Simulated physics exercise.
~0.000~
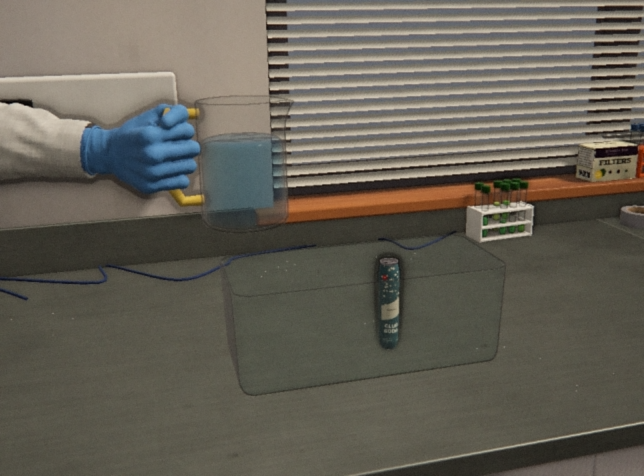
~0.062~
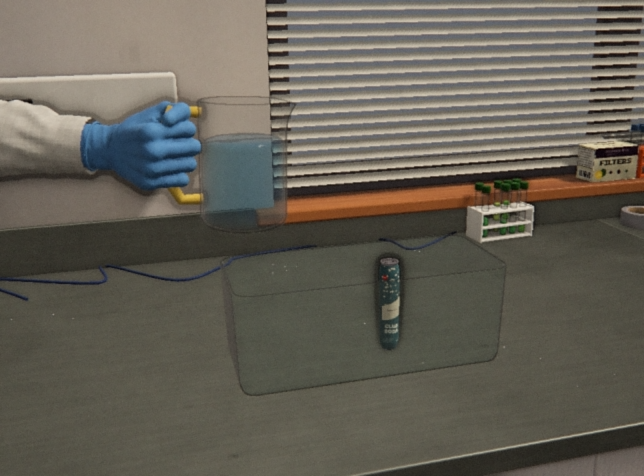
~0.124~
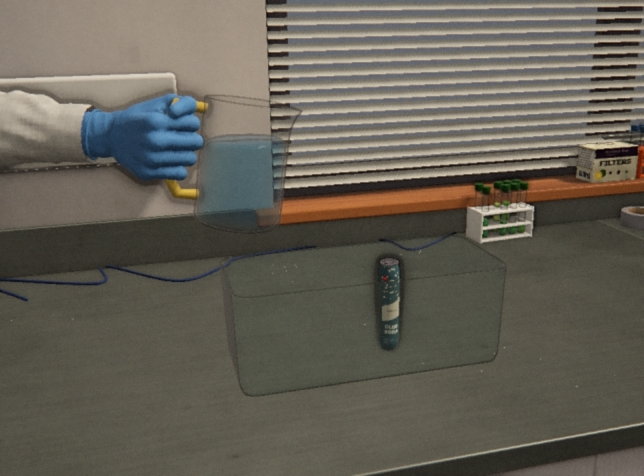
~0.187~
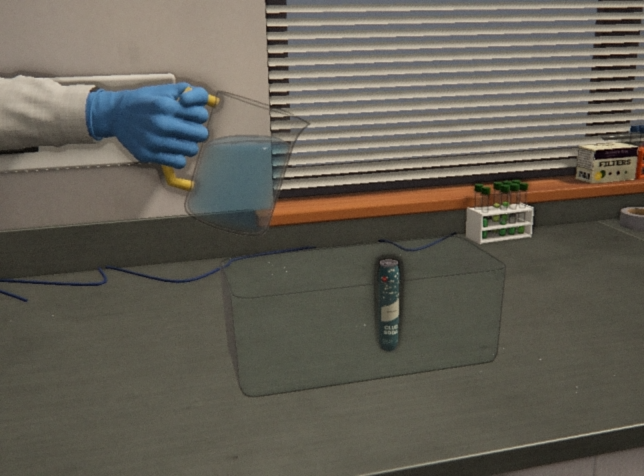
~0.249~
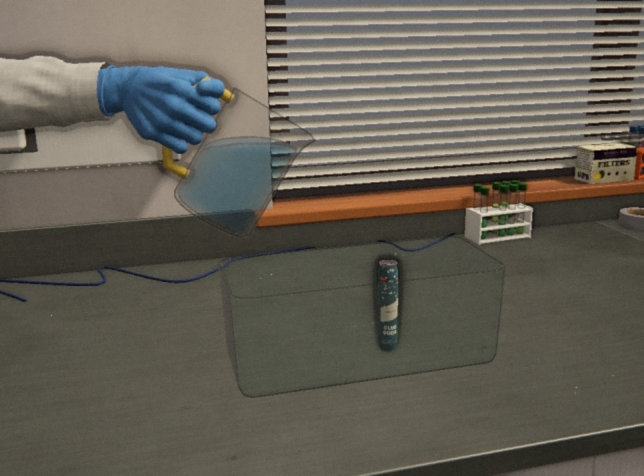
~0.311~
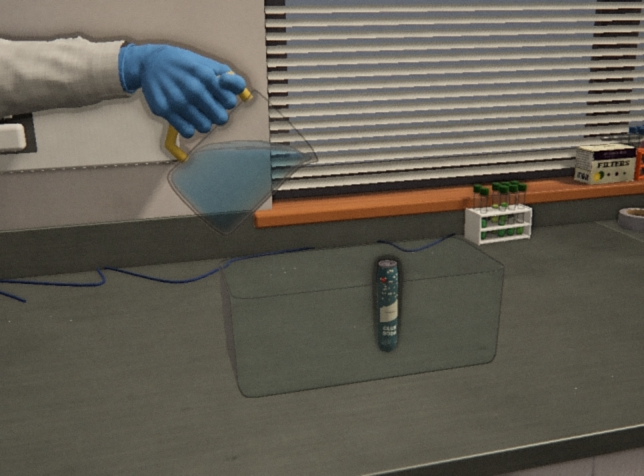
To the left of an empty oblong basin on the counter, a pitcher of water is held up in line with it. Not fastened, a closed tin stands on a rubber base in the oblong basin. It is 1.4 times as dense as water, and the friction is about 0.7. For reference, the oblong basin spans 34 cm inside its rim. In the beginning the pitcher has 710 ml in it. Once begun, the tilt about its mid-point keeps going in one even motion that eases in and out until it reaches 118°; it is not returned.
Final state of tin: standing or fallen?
It will weather it.
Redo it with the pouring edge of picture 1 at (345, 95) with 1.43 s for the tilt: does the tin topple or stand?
It tumbles.
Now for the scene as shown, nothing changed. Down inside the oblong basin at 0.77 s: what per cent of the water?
About 78 %.
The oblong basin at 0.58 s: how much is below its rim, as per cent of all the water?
Around 16%.
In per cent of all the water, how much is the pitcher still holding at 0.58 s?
Fraction remaining: Approx. 58 per cent.
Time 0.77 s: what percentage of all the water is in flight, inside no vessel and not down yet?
Something like 12 per cent is in the air then.
After 0.58 s the tilt is 109° and 59 per cent is still to pour; the tin stands where it began.
After 0.77 s the tilt is 118° and 11 per cent is still to pour; the tin stands where it began.
After 0.98 s the tilt is 118° and 0 per cent is still to pour; the tin stands where it began.
After 1.20 s the tilt is 118° and 0 per cent is still to pour; the tin stands where it began.
In the end the tin stands where it began.
